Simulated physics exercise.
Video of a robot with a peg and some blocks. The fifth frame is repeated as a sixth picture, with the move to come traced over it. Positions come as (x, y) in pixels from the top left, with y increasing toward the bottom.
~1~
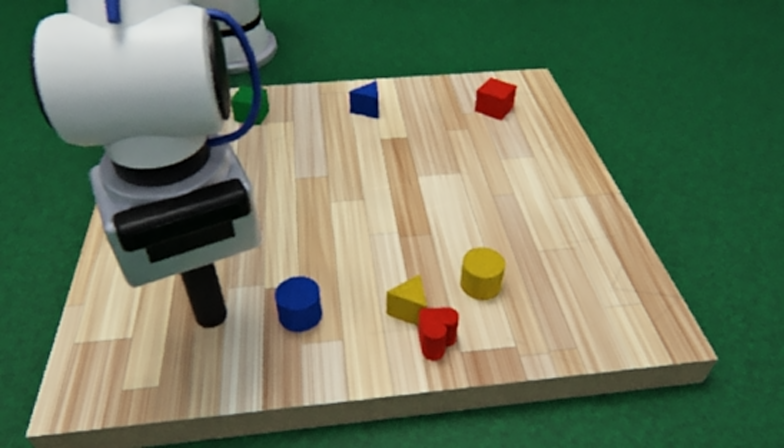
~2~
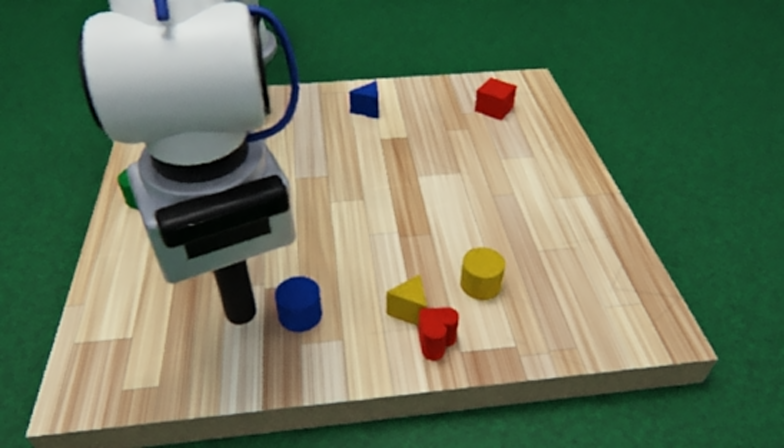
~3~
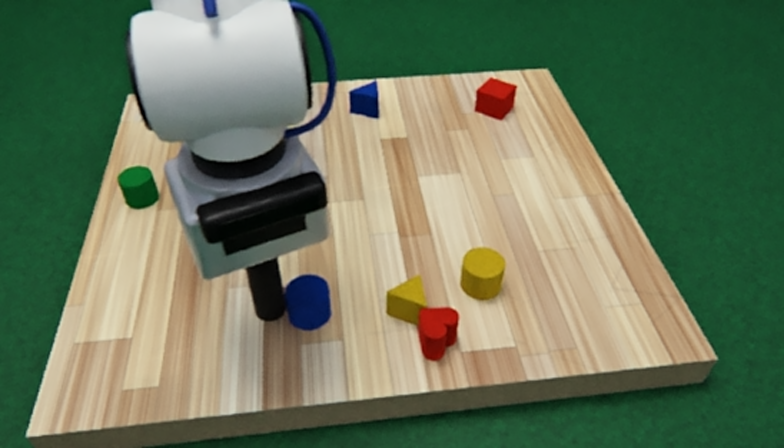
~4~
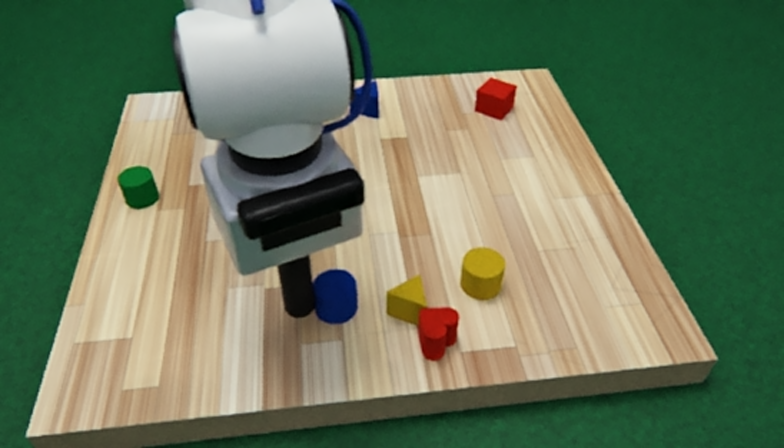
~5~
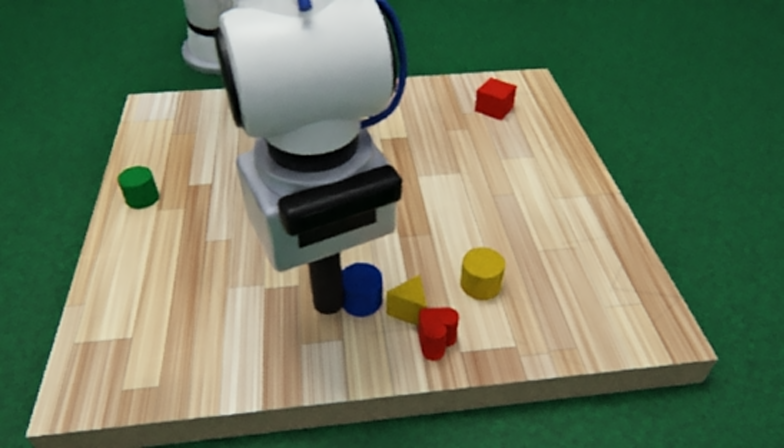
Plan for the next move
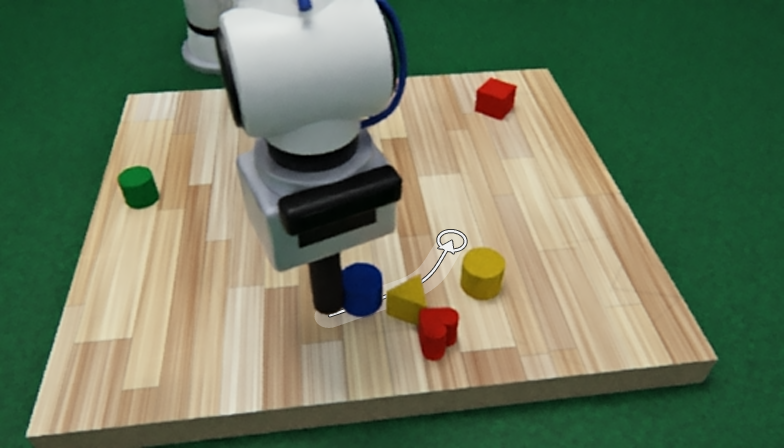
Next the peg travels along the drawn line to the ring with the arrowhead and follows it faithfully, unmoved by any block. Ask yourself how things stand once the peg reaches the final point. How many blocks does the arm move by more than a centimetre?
Looking at the path, I think only one of the blocks ends up more than 1 cm away.
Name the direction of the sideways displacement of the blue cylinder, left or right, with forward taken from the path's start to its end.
The shift is to the left of that direction.
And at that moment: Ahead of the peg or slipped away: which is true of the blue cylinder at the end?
At the end of the path, the peg is still pushing the blue cylinder ahead of it.
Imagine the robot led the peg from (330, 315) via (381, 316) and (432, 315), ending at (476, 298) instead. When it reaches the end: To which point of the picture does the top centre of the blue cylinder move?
Final place: (401, 266).
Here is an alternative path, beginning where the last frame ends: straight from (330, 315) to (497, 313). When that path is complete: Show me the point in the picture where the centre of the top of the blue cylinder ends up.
It will likely be found at (406, 263).
Path on the board, from (330, 315) over (383, 297) and (430, 275) to (452, 241).
What follows on the original path. One third of the way, peg at (384, 285); blue cylinder at (409, 255).
Two thirds of the way, peg at (431, 262); blue cylinder at (441, 229).
At the end, peg at (453, 228); blue cylinder at (455, 196); yellow three-sided block in place.
